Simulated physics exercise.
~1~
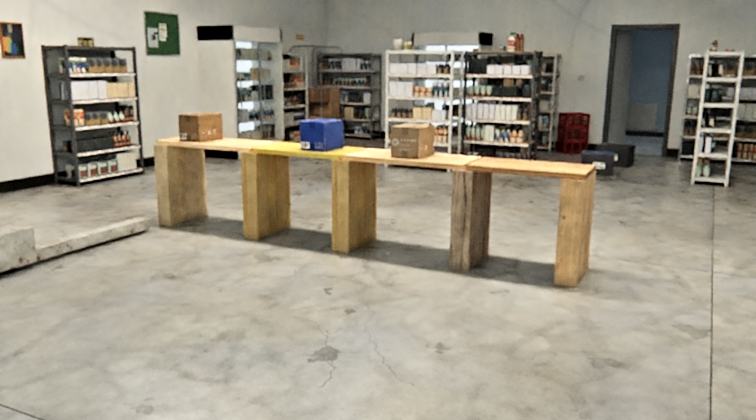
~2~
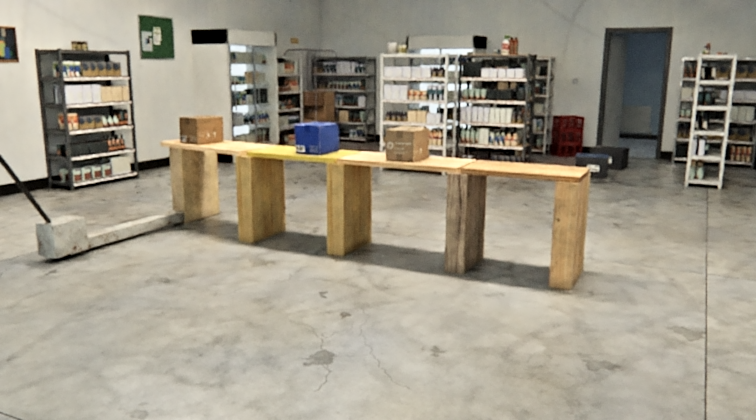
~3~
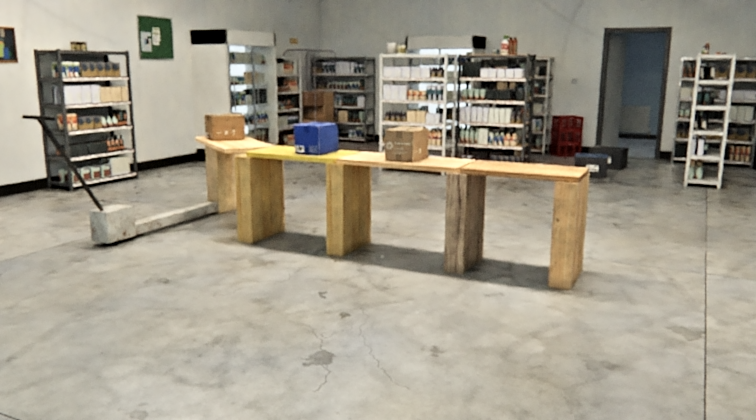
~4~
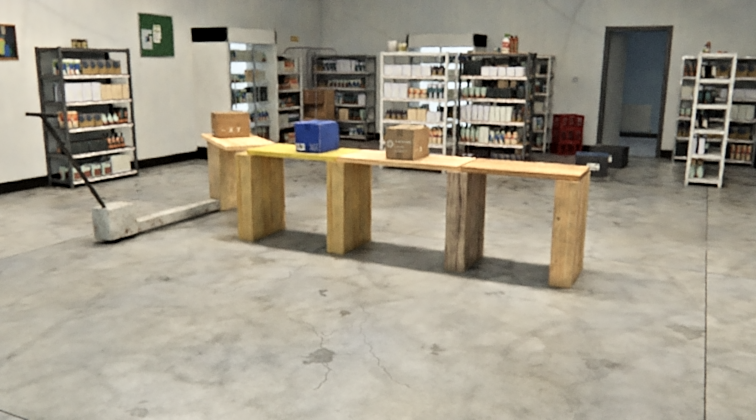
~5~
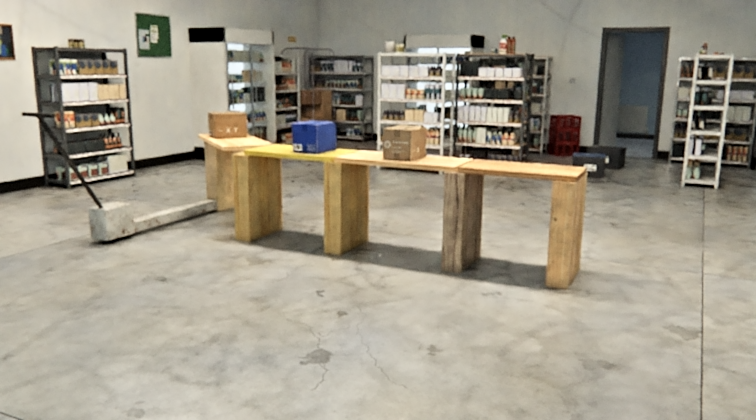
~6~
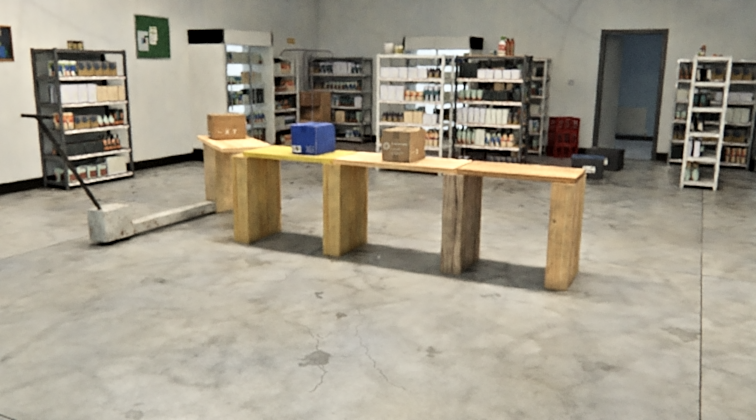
A floor jack slid in from the left and nudged the leftmost timber leg of a long makeshift shelf, shifting that end back and skewing its board and brown carton, then stopped while everything stayed standing, the yellow board and blue carton unmoved.
